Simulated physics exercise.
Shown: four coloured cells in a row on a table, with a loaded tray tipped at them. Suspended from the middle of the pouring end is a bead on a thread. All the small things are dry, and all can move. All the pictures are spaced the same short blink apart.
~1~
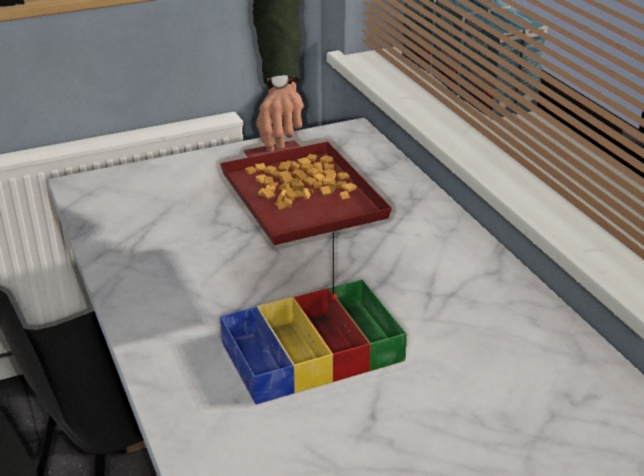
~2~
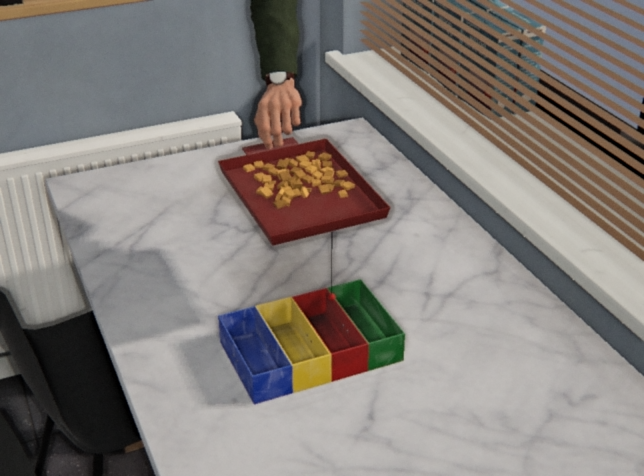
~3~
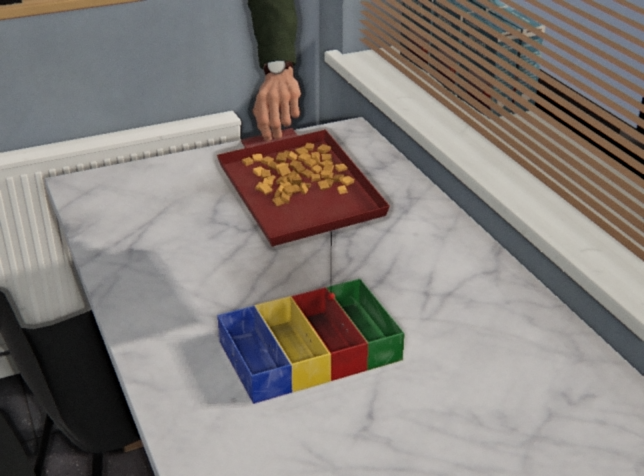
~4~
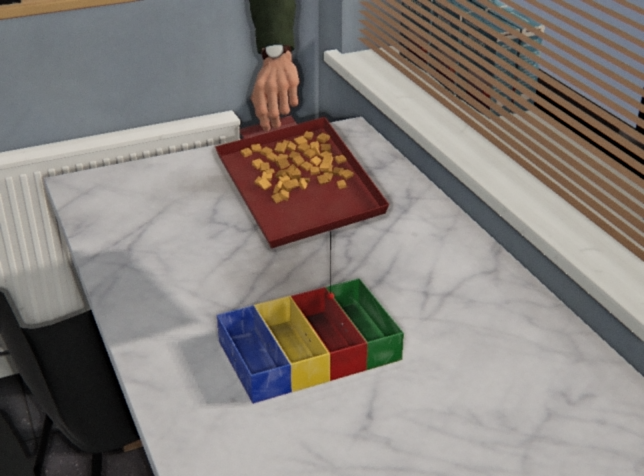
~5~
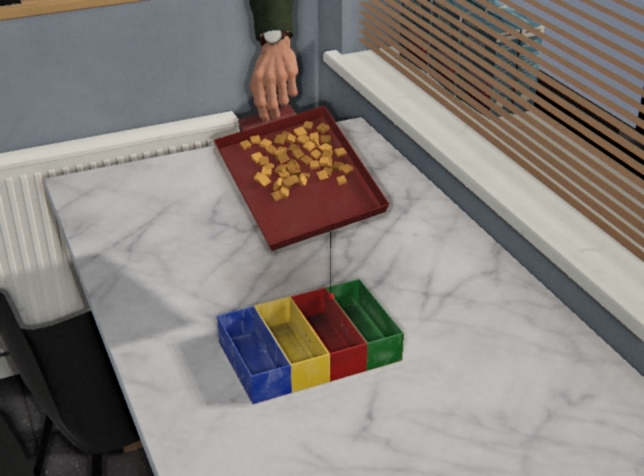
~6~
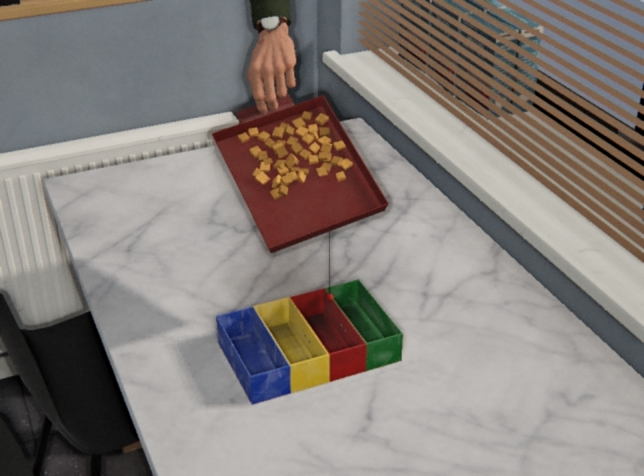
The clip shows a hand holding a red tray of small golden squares above a marble table, behind a row of blue, yellow, red and green compartments; the hand then raises the tray's far end, tilting it toward its near left corner.
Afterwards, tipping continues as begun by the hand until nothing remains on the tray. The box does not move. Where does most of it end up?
Most ends up in the yellow cell.
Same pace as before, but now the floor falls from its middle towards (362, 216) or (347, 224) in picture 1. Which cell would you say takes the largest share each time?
Green, then green.
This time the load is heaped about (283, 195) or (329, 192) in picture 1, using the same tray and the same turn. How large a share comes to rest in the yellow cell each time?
You'd see roughly 80 per cent first and roughly 70 per cent second.
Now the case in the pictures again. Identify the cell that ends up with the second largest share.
The blue one.
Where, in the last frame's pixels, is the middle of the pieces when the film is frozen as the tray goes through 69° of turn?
Load centre: Approx. (284, 235).
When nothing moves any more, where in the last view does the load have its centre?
About pixel (282, 349).
Soon, tray tipped steeply; most on the tray; a small part falling or outside the box.
A while on, tray tipped past a quarter turn; a small part on the tray; about half in the yellow cell; about a quarter in the blue cell; a stray few in the red cell; a small part falling or outside the box.
Towards the end, tray tipped past a quarter turn; most in the yellow cell; about a quarter in the blue cell; a stray few in the red cell.
Finally, tray tipped past a quarter turn; most in the yellow cell; about a quarter in the blue cell; a stray few in the red cell; none in the green cell.
